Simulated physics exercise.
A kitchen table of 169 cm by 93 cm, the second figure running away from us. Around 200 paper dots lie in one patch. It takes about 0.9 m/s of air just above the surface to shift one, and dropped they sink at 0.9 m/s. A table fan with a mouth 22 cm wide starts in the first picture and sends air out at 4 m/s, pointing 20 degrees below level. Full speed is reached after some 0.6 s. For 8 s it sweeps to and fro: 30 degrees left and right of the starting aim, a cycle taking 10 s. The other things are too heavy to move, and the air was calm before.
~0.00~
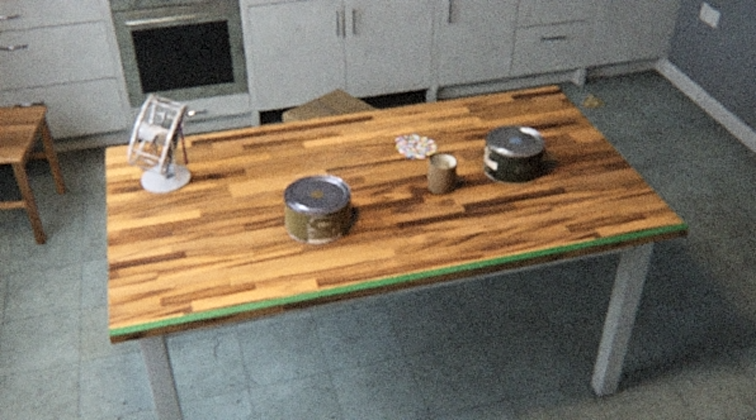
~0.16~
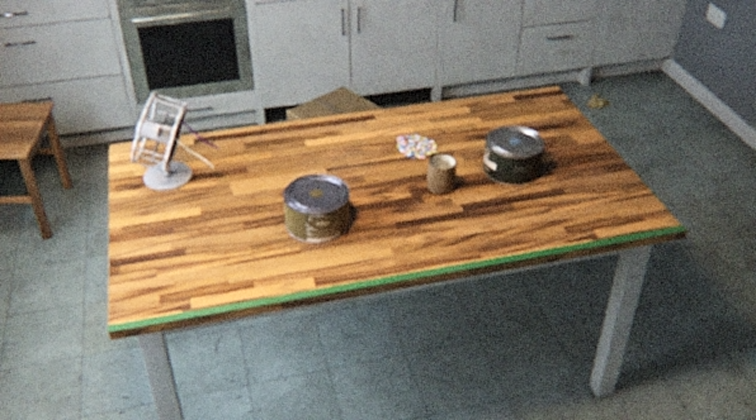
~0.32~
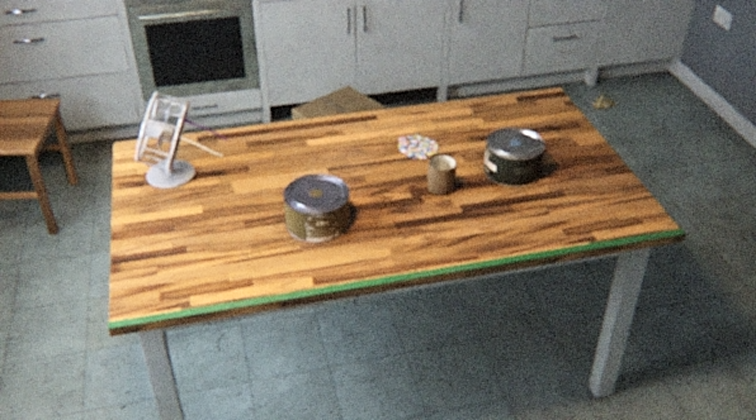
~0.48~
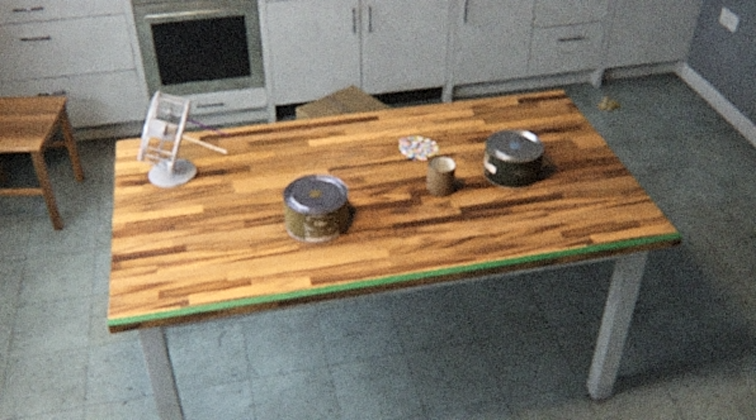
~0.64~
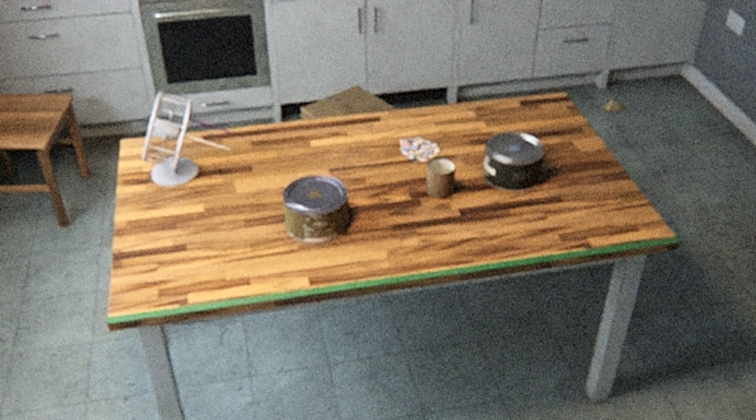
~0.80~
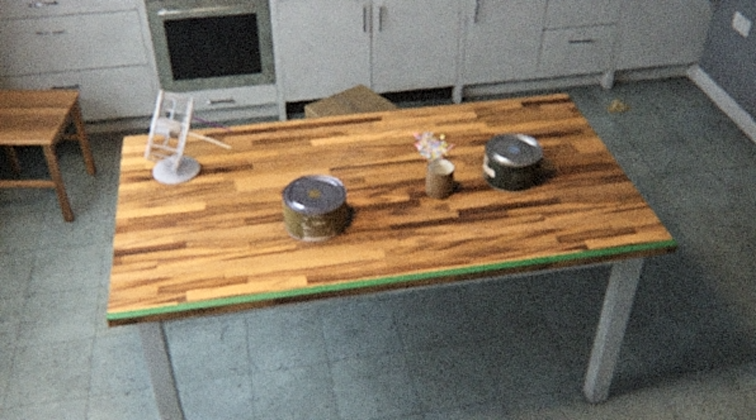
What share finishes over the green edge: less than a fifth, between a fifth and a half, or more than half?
Of the paper dots, less than a fifth end over the green edge.
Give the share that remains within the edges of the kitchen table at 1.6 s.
Some 0 per cent.
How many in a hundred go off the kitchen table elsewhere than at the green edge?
Near 100 %.
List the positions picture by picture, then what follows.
In the first picture, the middle of the paper dots is near (417, 147), none has stirred yet and the mouth of the table fan is at (158, 135).
In the second picture, the middle of the paper dots is near (418, 146), none has stirred yet and the green edge is centred on (419, 278).
In the third picture, the middle of the paper dots is near (419, 147), none has stirred yet, the top of a mug is at (442, 163) and the top of a large tin is at (515, 143).
In the fourth picture, the middle of the paper dots is near (420, 148), none has stirred yet and the head of the table fan has turned about 9 degrees towards the back.
In the fifth picture, the middle of the paper dots is near (421, 149) and none has stirred yet.
In the sixth picture, the middle of the paper dots is near (431, 148), the farthest in sight from the table fan is at (452, 145), about 85 % have left their places and the head of the table fan has turned about 14 degrees towards the back.
After 1.6 s, 0 % are over the green edge; 100 % are gone or lie where they will stay.
After 2.6 s, 0 % are over the green edge; 100 % are gone or lie where they will stay.
After 4.4 s, 0 % are over the green edge; 100 % are gone or lie where they will stay.
After 8.0 s, at the end, 0 % are over the green edge.
